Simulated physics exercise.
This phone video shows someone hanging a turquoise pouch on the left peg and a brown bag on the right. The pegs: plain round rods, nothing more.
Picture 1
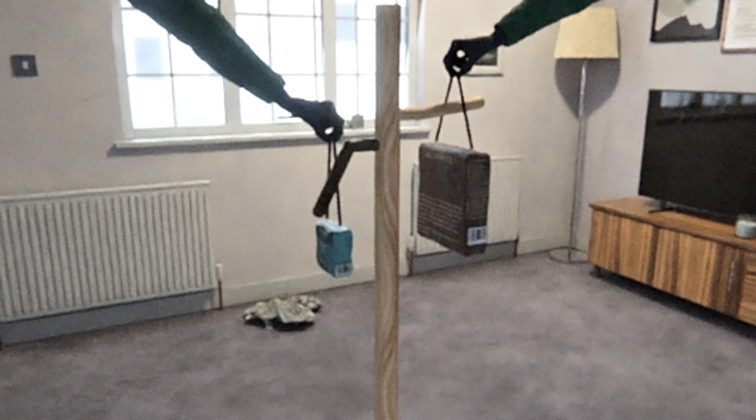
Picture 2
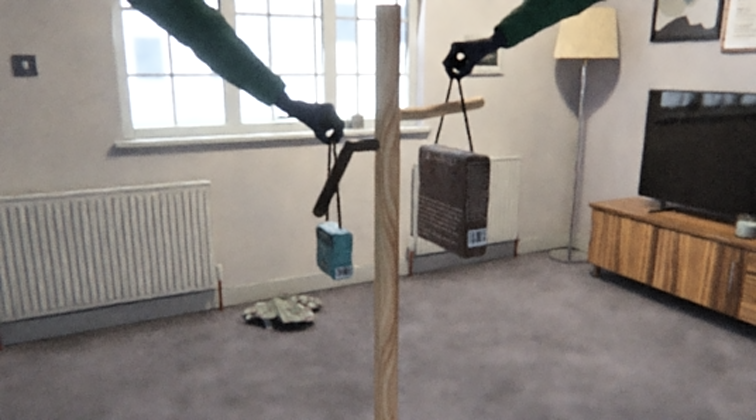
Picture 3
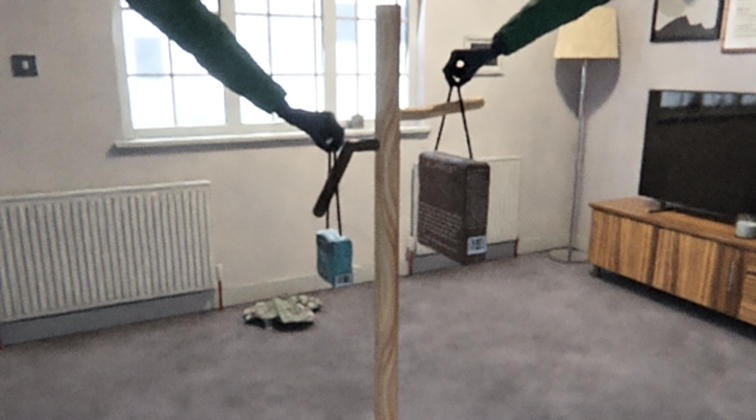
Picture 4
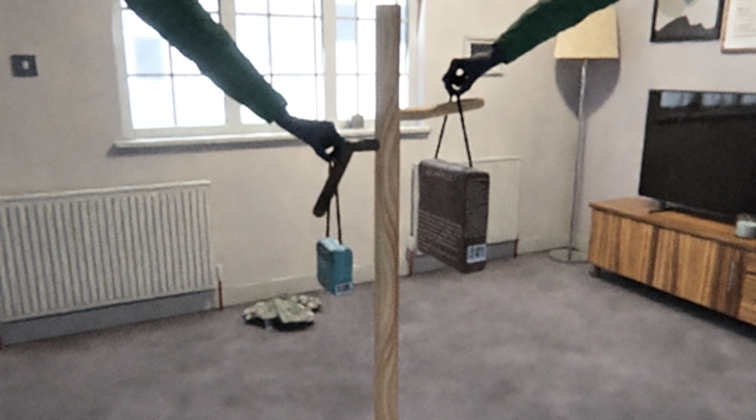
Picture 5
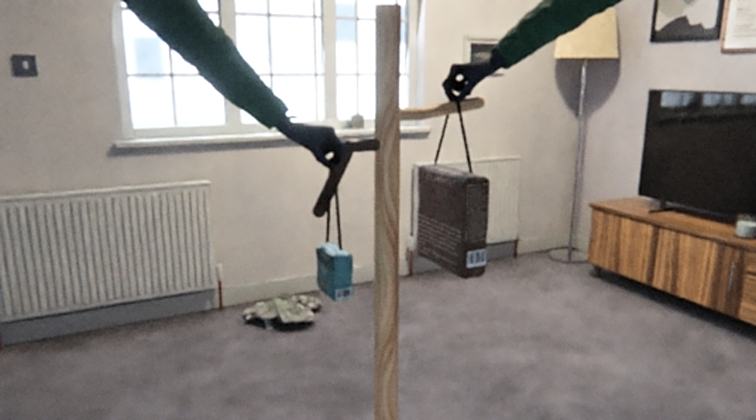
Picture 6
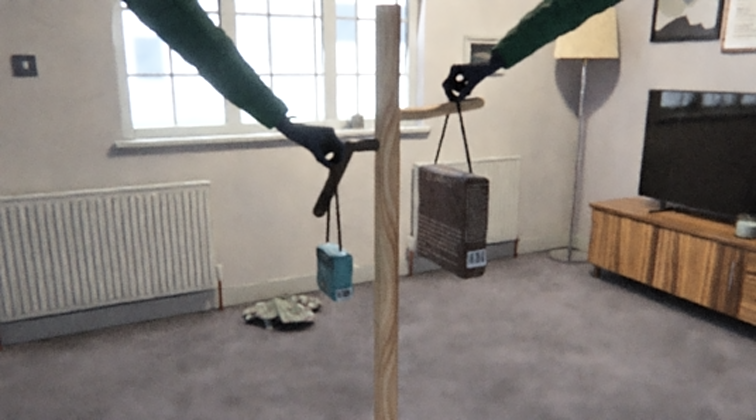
Two dark-gloved hands lowering a turquoise pouch on the left and a brown bag on the right slightly beside a pegged wooden post.
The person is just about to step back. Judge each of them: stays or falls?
Turquoise pouch: Falls, brown bag: Stays.
Then, 0.32 s later than the last view, turquoise pouch falling near (336, 390); brown bag hanging from its loop near (450, 221).
Then, 0.58 s later than the last view, turquoise pouch on the floor; brown bag hanging from its loop near (448, 222).
Finally, turquoise pouch on the floor; brown bag hanging from its loop near (448, 222). The turquoise pouch comes down and the brown bag stays hanging.
